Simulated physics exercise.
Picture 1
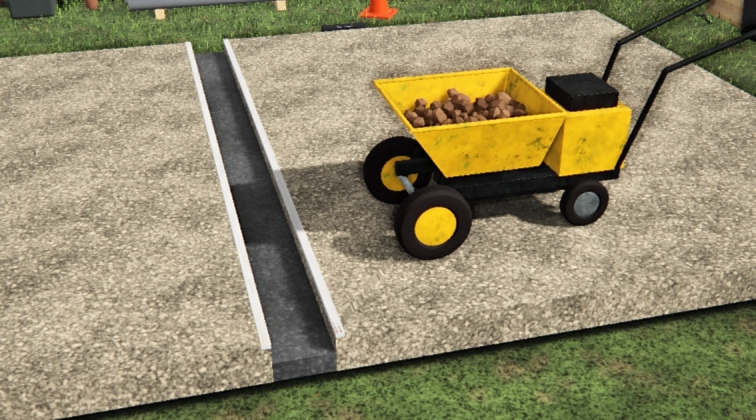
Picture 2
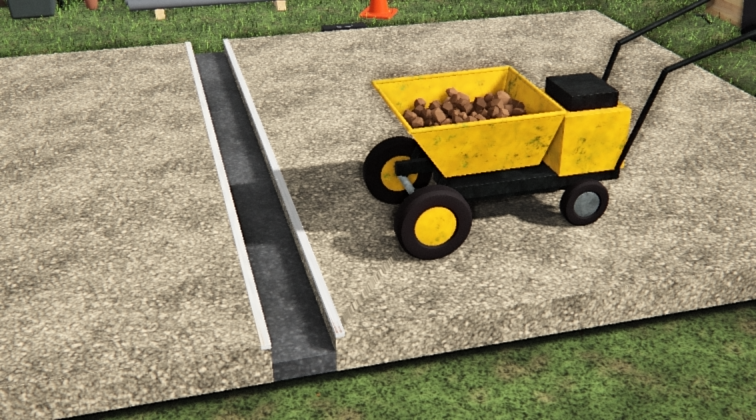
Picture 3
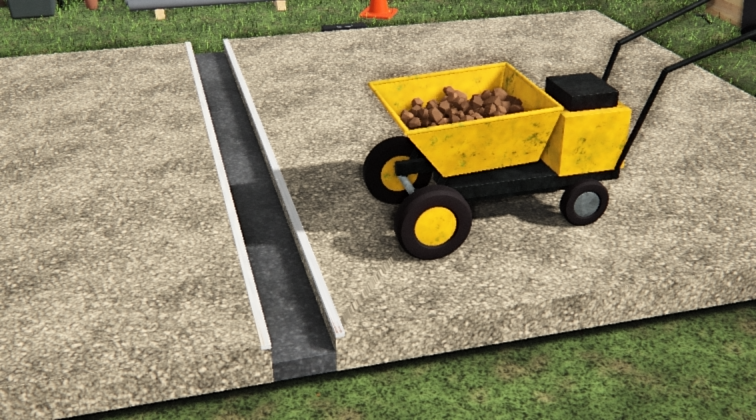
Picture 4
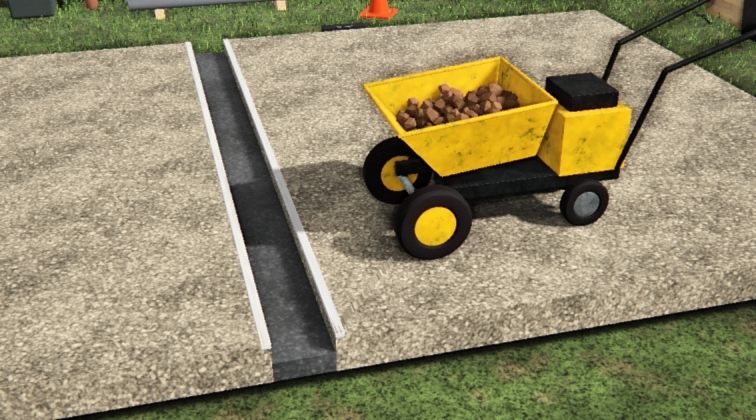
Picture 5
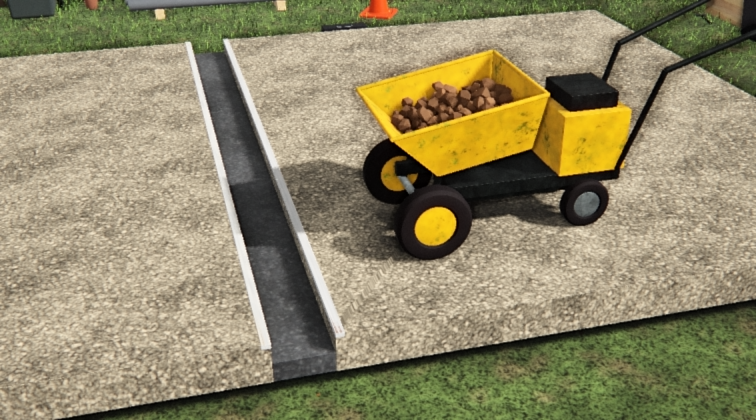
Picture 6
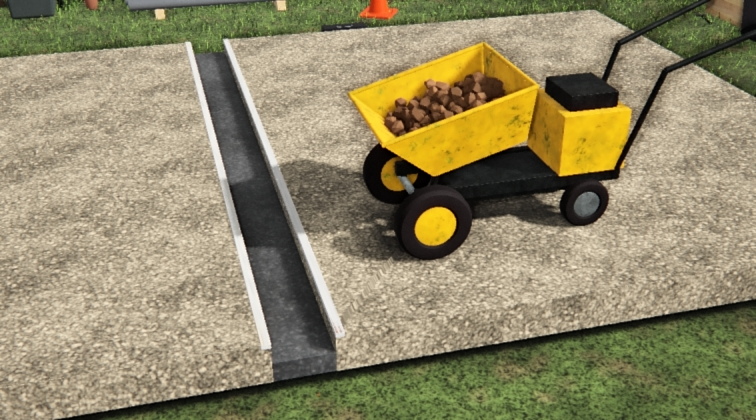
A yellow motor barrow stands beside an open trench as its loaded skip tilts toward the left.
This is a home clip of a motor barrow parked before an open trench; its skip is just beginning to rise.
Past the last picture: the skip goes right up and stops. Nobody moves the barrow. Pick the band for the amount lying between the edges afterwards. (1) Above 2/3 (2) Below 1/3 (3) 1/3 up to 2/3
Above 2/3 (1).
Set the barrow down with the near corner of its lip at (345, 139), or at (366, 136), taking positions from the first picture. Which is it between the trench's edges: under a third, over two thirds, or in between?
Less than a third, then in the middle band.
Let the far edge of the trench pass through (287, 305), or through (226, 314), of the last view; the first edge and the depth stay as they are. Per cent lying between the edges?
In order: Some 40 per cent, then some 90 per cent.
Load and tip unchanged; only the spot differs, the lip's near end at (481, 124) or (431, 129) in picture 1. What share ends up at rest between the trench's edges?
You'd get 30 in a hundred the first time and 70 in a hundred the second.
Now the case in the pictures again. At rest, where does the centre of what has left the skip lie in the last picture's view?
Resting centre, last frame: Roughly (277, 246).
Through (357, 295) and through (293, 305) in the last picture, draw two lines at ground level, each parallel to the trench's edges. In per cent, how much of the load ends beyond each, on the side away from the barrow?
Roughly 100 and 40 %.
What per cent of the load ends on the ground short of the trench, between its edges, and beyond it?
I get 15 % short, 80 % between and 5 % beyond.
Soon, skip tipped steeply; all in the skip.
A while on, skip tipped right over; most in the skip; a stray few short of the trench; a small part in or heaped over the trench; a stray few falling.
Towards the end, skip tipped right over; about a quarter in the skip; a small part short of the trench; about two thirds in or heaped over the trench; a small part beyond it.
Finally, skip tipped right over; a stray few in the skip; a small part short of the trench; most in or heaped over the trench; a small part beyond it.
